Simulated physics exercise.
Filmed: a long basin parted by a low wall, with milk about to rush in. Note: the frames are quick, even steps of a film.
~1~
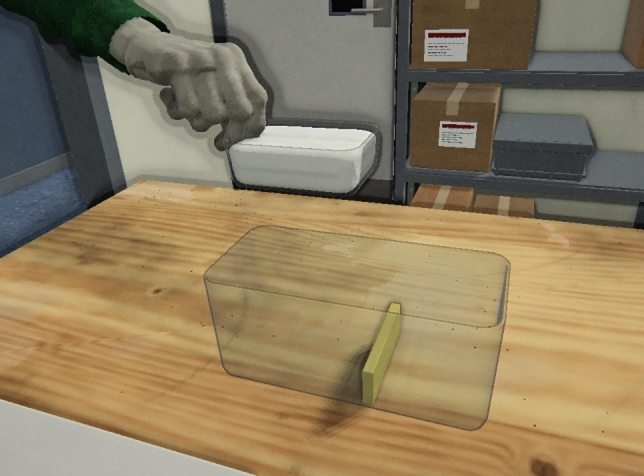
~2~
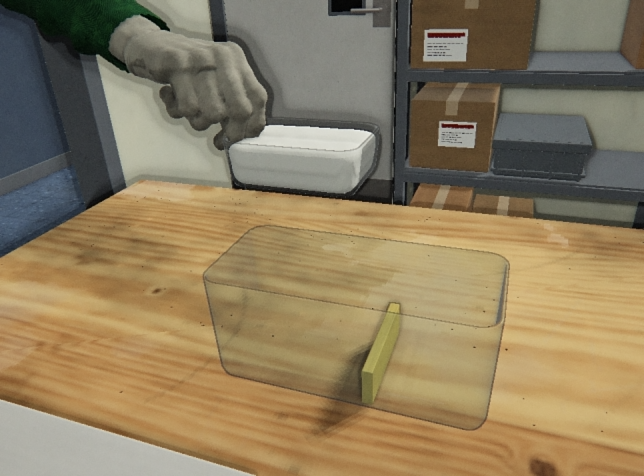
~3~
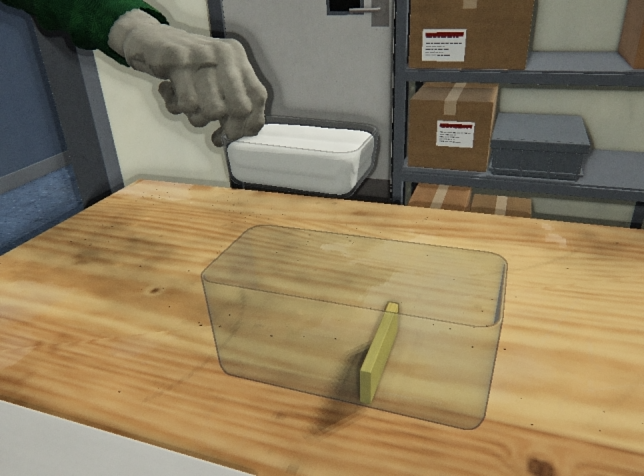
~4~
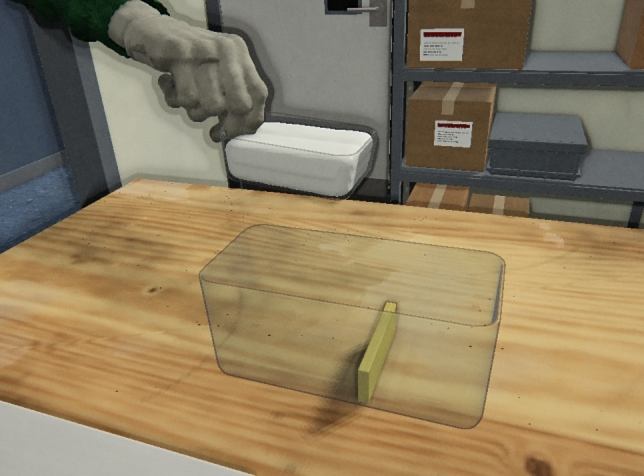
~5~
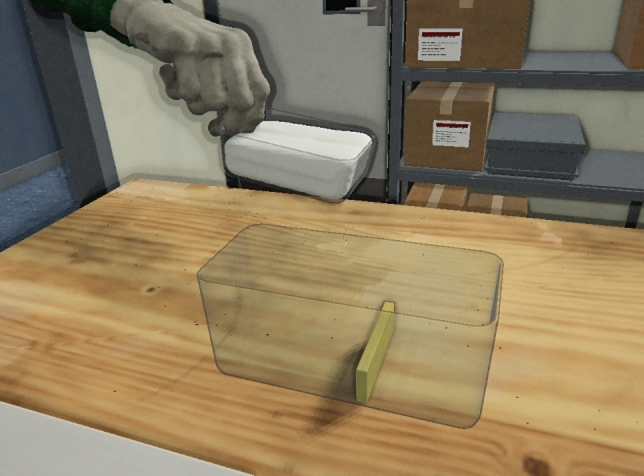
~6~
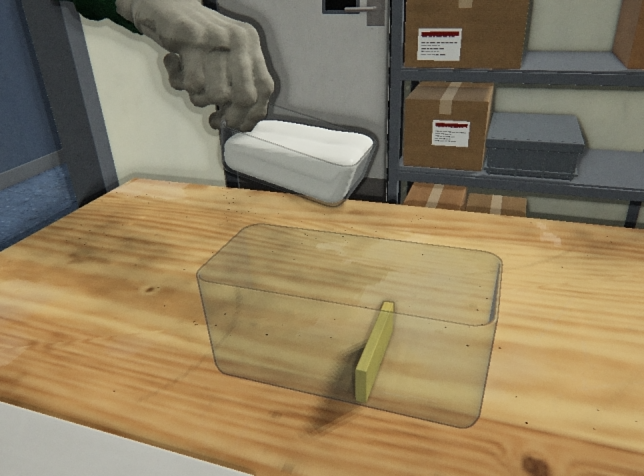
The clip shows a gloved hand beside a white container above a wooden table, where a clear long basin has a low yellowish wall inside. The container gradually tilts, its right end lowering, while the basin stays still.
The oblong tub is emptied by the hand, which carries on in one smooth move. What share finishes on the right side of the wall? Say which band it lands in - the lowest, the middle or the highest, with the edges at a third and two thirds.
The upper band.
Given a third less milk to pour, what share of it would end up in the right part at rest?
About 75 parts in a hundred, give or take.
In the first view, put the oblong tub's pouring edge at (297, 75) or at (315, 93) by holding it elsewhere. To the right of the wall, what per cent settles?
It comes to about 40 %, followed by about 60 %.
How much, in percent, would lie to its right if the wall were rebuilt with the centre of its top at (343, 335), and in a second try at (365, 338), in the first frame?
In order, some 85 and 80 in a hundred.
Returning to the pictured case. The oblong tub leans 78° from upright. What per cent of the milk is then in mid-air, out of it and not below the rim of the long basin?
About 45 %.
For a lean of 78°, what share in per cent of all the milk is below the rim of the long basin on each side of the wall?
Left side around 0 per cent; right side around 45 per cent.
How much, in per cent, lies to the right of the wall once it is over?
Share approx. 85 %.
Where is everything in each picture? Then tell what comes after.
The first frame shows tilt 0°; pouring edge (370, 139); surface from (248, 136) to (369, 142); the long basin's rim runs from (230, 251) to (507, 291); the wall's top is at (383, 336).
The second frame shows tilt 1°; pouring edge (370, 139); surface from (247, 135) to (368, 143).
The third frame shows tilt 2°; pouring edge (369, 141); surface from (246, 133) to (367, 144).
The fourth frame shows tilt 5°; pouring edge (367, 144); surface from (244, 132) to (367, 144).
The fifth frame shows tilt 9°; pouring edge (367, 149); surface from (244, 131) to (366, 146).
The sixth frame shows tilt 14°; pouring edge (366, 155); surface from (244, 130) to (368, 148).
A moment on, the oblong tub is tipped on its side and 14 per cent is still to pour, 0 is left of the wall and 43 right of it.
Next, the oblong tub is tipped right over and 1 per cent is still to pour, 12 is left of the wall and 83 right of it.
Then the oblong tub is tipped right over and 0 per cent is still to pour, 16 is left of the wall and 83 right of it.
Later the oblong tub is tipped right over and 0 per cent is still to pour, 16 is left of the wall and 83 right of it.
Finally, 16 per cent lies left of the wall, 83 right of it and 2 outside.
